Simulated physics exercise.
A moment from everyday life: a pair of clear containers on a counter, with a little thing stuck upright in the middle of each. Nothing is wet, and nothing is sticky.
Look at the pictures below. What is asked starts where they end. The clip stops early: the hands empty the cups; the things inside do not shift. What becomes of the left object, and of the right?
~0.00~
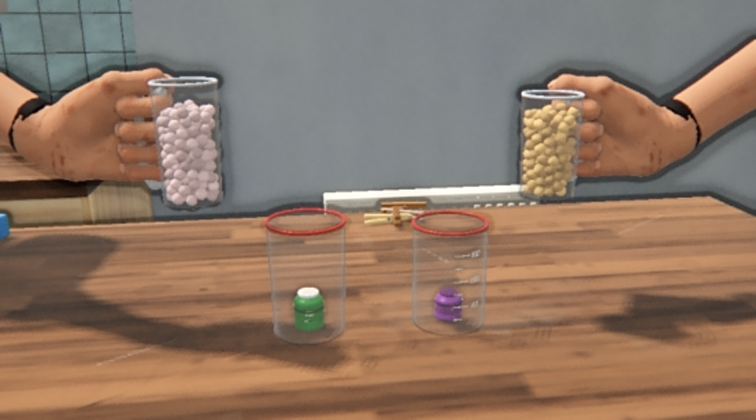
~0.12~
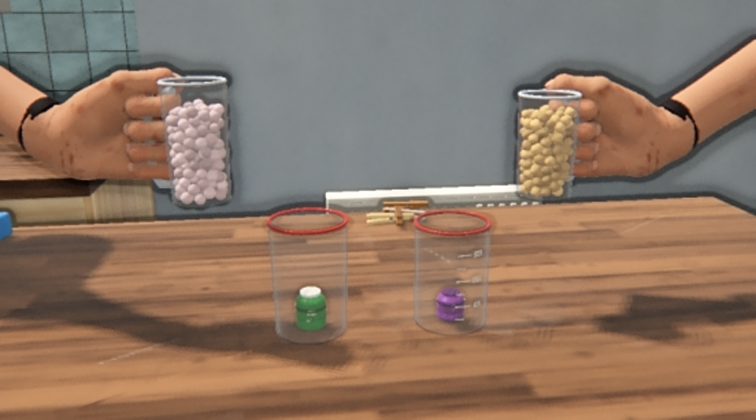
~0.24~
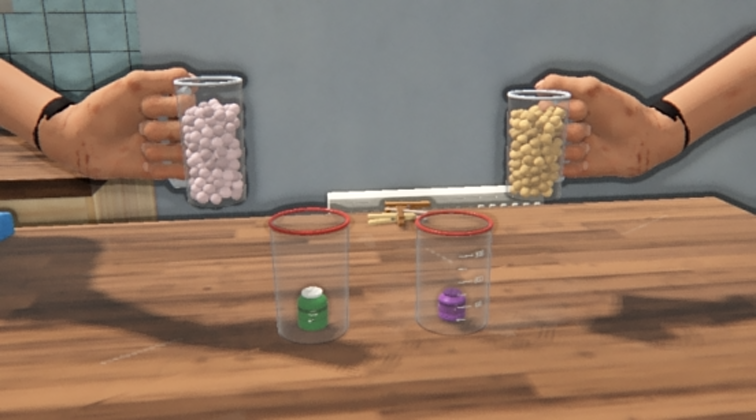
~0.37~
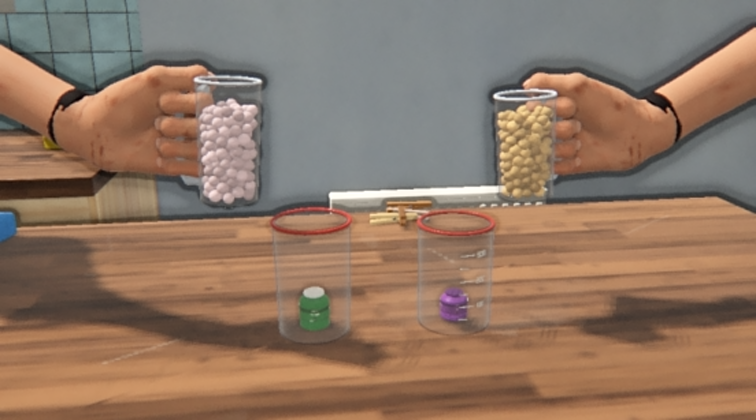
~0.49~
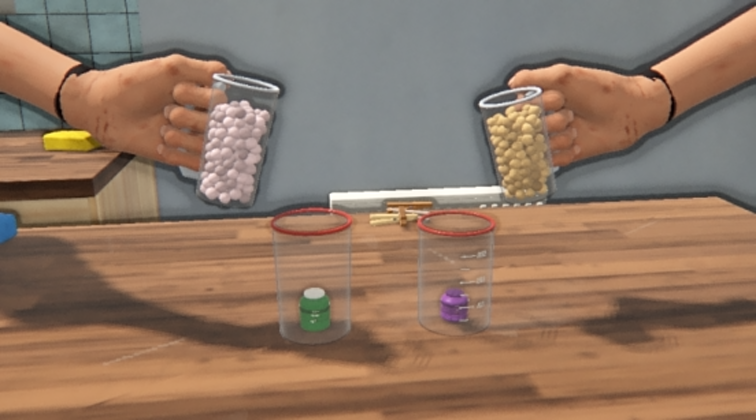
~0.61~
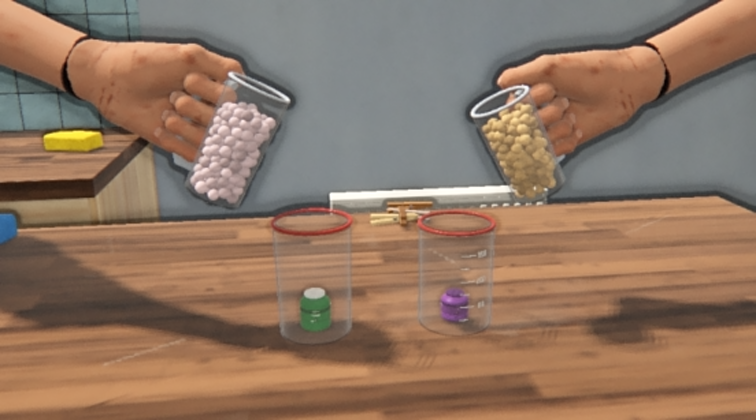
Result: Left object: Fails to show; right object: Fails to show.
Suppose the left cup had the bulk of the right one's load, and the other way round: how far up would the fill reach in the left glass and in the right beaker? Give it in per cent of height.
Fill heights - left near 55 %, right near 50 %.
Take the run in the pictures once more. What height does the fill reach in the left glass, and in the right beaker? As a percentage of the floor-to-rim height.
Left near 55, right 50.
After 0.87 s, left glass empty, all of its cupful still in the cup; right beaker empty, all of its cupful still in the cup.
After 1.19 s, left glass empty, nearly all of its cupful still in the cup; right beaker nearly empty, nearly all of its cupful still in the cup.
After 1.54 s, left glass a quarter full, near half of its cupful still in the cup; right beaker nearly empty, near two thirds of its cupful still in the cup.
In the end (2.4 s), left glass half full (surface near (314, 269)), nothing beside it; right beaker half full (surface near (455, 272)), nothing beside it; the left thing is covered; the right thing is covered.
